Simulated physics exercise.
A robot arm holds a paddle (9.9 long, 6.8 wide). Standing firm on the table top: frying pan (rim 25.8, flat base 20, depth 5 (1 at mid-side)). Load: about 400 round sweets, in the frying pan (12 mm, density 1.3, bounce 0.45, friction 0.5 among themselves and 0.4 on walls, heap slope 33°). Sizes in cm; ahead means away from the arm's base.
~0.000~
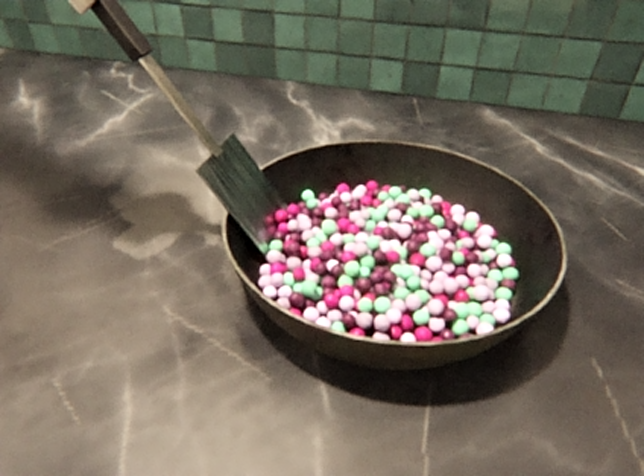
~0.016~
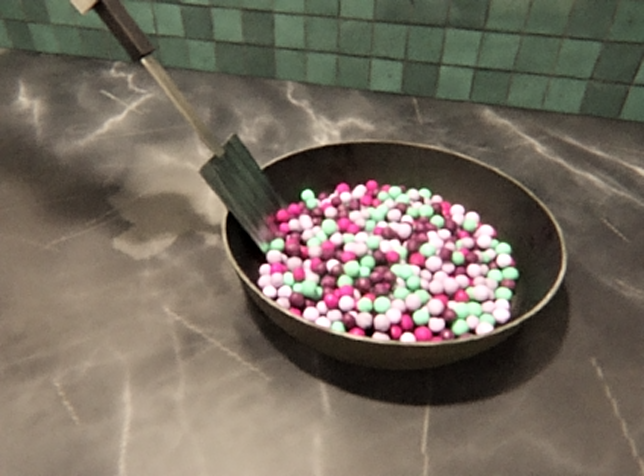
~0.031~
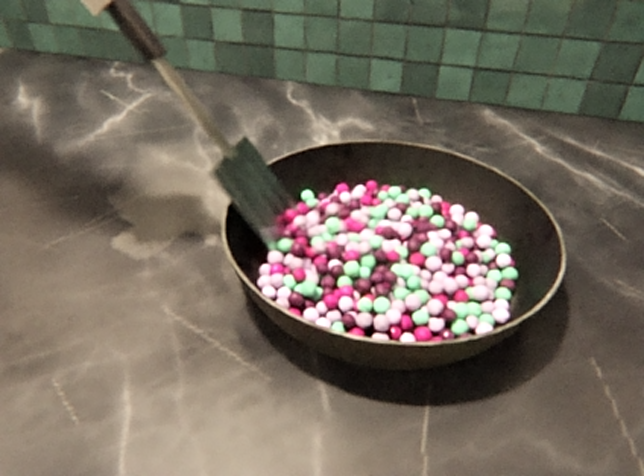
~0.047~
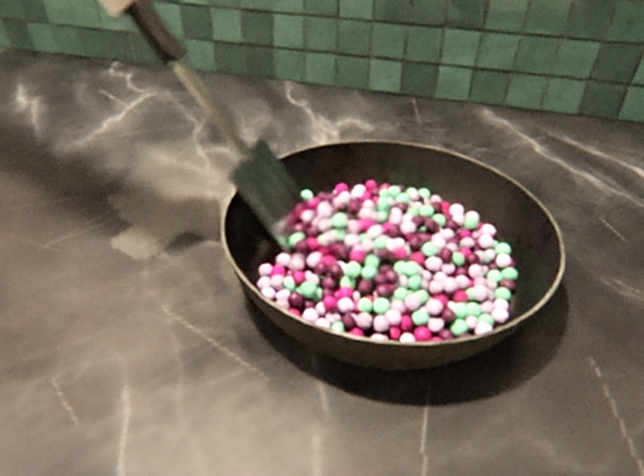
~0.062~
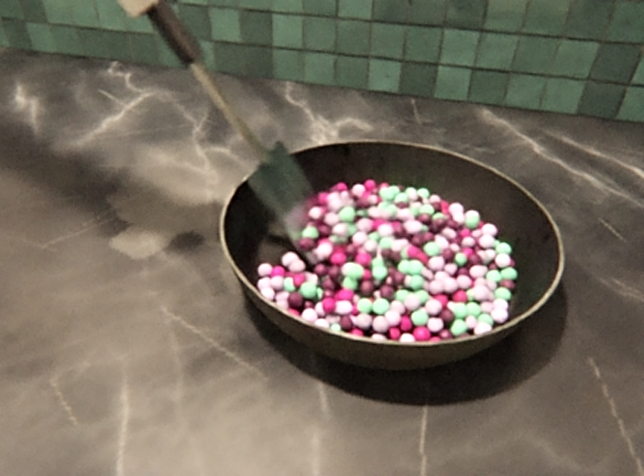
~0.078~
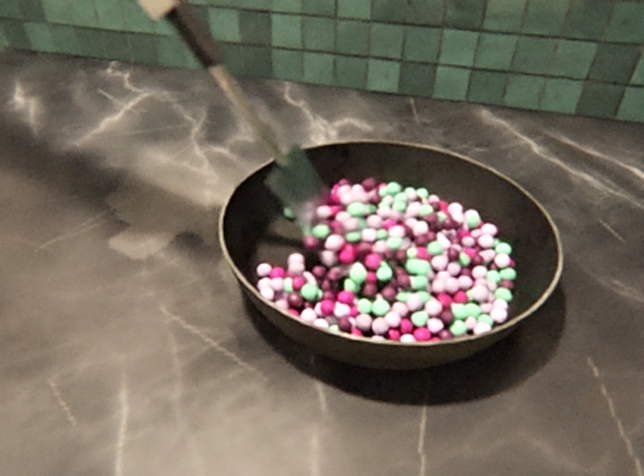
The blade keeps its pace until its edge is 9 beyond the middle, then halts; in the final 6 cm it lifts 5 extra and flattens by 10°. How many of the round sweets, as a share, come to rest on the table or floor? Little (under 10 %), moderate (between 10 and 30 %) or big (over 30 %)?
Share on the table or floor: Moderate (between 10 and 30 %).
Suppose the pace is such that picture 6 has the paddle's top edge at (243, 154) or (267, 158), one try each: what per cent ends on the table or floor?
About 0 and 15 per cent.
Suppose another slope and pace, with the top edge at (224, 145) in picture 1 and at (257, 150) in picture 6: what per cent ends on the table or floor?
Some 5 per cent.
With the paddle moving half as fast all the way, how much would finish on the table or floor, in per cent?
In that case some 5 per cent.
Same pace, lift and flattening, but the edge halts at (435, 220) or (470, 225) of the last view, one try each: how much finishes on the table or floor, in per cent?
About 10 and 10 per cent.
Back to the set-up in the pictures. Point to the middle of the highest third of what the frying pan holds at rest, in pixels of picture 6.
At about (478, 262).
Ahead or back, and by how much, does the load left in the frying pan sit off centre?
Roughly 3.5 cm ahead.
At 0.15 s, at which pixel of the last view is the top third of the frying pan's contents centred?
At about (448, 239).
After 0.12 s, sloping 55°, highest piece 9 above the table; 404 in the frying pan.
After 0.15 s, sloping 52°, highest piece 9 above the table; 404 in the frying pan.
After 0.37 s, sloping 45°, highest piece 7 above the table; 339 in the frying pan, 62 on the table or floor, 3 on the blade or in flight.
After 1.42 s, sloping 45°, highest piece 4 above the table; 338 in the frying pan, 66 on the table or floor.
In the end, 338 in the frying pan, 66 on the table or floor. That is 16 % on the table or floor.
